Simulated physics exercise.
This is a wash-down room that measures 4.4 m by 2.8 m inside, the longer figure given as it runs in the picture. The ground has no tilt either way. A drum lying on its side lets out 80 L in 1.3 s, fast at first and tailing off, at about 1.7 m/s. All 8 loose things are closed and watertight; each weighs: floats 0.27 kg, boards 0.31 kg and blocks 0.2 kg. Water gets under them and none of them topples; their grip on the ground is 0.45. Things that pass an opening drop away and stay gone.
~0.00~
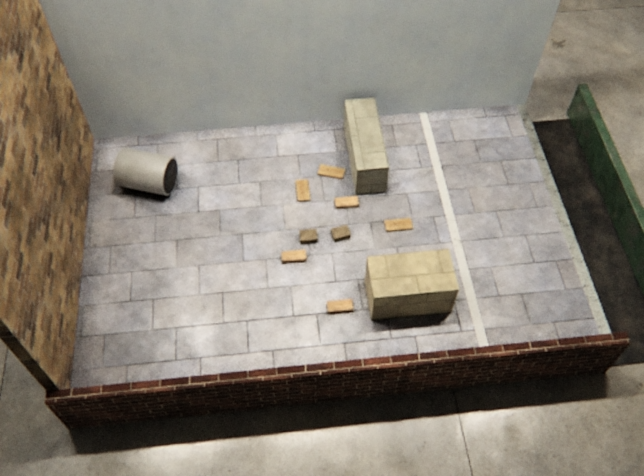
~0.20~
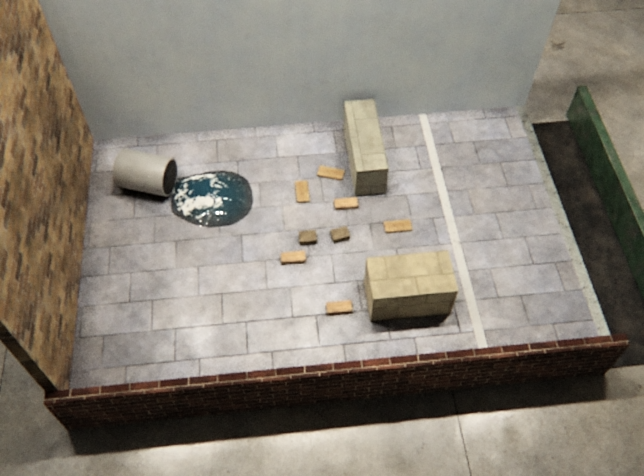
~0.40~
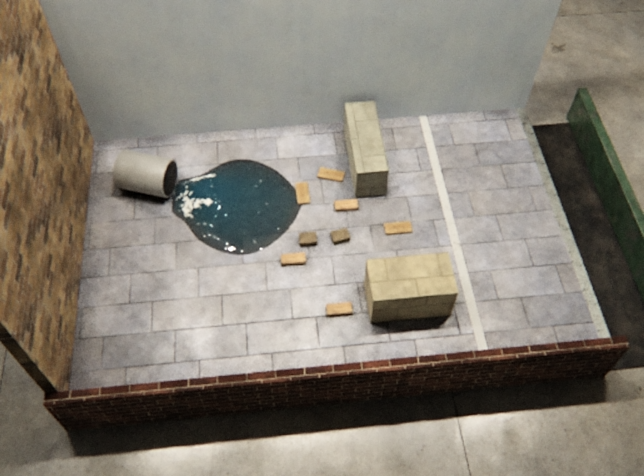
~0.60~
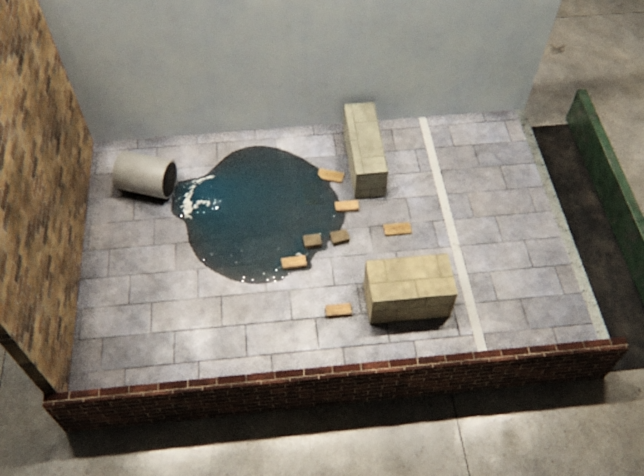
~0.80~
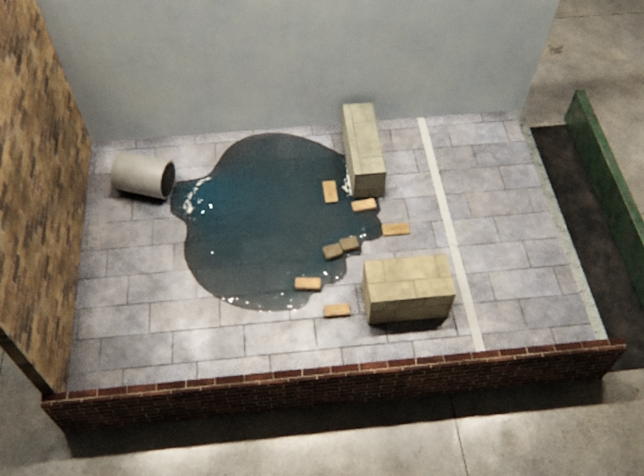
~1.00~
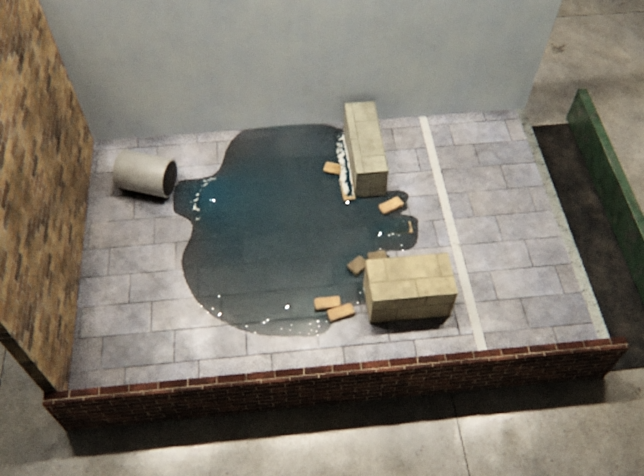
In a walled paved room, dark water spreads rightward from a drum and carries small blocks along.
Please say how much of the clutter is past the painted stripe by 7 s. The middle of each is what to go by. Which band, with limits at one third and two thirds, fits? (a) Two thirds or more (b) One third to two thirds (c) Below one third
Answer: A.
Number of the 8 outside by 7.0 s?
6.
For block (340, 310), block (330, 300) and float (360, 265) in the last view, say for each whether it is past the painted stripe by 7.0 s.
Taking them as listed, the first one succeeded, the second succeeded and the third succeeded.
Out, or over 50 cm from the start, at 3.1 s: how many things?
By my tally, 8.
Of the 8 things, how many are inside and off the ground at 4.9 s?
0 at that moment.
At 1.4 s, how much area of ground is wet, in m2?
That flooded area is roughly 4.5 m2.
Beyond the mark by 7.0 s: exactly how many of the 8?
Tally: 6.
After 1.4 s 0 of 8 are over the mark; 6 afloat.
After 3.1 s 5 of 8 are over the mark; 3 afloat.
After 4.9 s 6 of 8 are over the mark; 0 afloat.
After 7.0 s 6 of 8 are over the mark; 0 afloat.
